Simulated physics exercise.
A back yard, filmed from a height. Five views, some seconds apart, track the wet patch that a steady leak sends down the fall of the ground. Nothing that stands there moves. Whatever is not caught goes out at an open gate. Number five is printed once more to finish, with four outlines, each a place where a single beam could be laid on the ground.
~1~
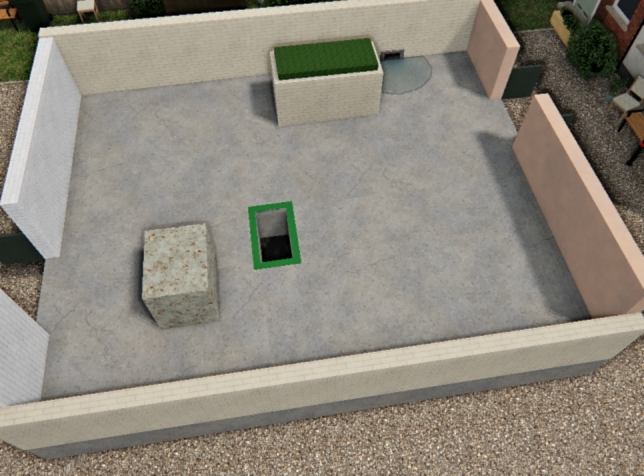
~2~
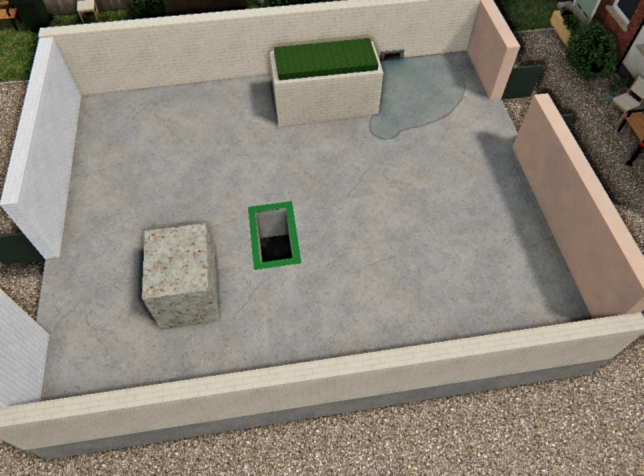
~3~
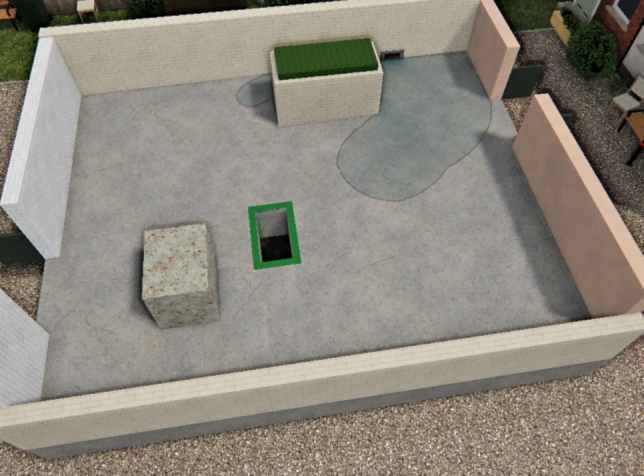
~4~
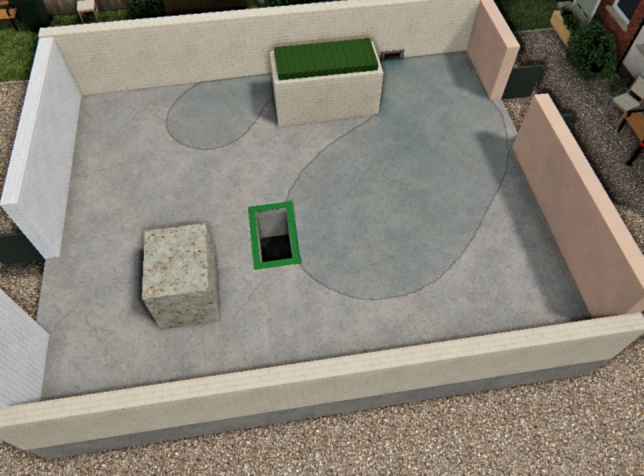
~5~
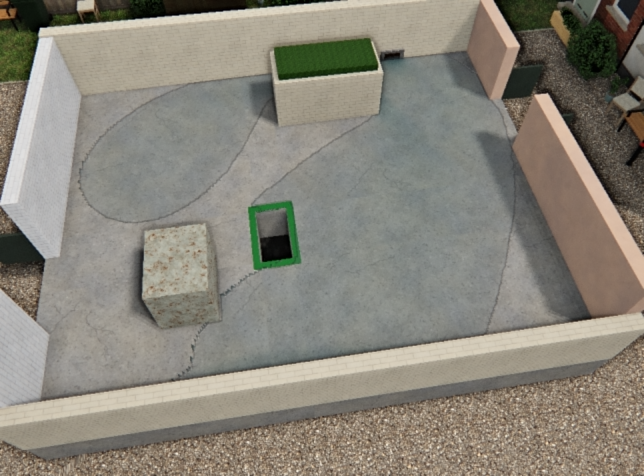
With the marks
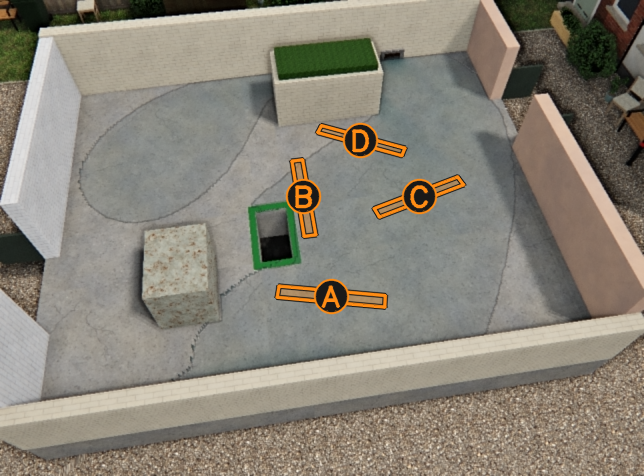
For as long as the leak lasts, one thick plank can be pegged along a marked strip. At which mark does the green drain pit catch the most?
C.
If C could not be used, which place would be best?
A it is.
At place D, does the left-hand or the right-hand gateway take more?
The left one.
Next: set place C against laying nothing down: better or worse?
It is better.
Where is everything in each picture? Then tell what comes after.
The first picture shows outfall at (392, 55); green drain pit at (274, 234); open gate at (55, 294); open gate at (501, 123); front seen at (409, 87), 3 % of the ground wet; green drain pit still dry.
The second picture shows front seen at (381, 130), 8 % of the ground wet; green drain pit still dry.
The third picture shows front seen at (375, 193), 18 % of the ground wet; green drain pit still dry.
The fourth picture shows front seen at (359, 291), 37 % of the ground wet; green drain pit still dry.
The fifth picture shows front seen at (209, 353), 59 % of the ground wet; green drain pit taking water.
On the marked copy, A from (278, 291) to (385, 301); B from (310, 235) to (297, 160); C from (376, 212) to (460, 180); D from (319, 129) to (403, 151).
If A is chosen, about 20 % of the stream goes into the green drain pit, about 76 % out by the gates.
If B is chosen, next to none of the stream goes into the green drain pit, about 95 % out by the gates.
If C is chosen, about 41 % of the stream goes into the green drain pit, about 55 % out by the gates.
If D is chosen, about 2 % of the stream goes into the green drain pit, about 94 % out by the gates.
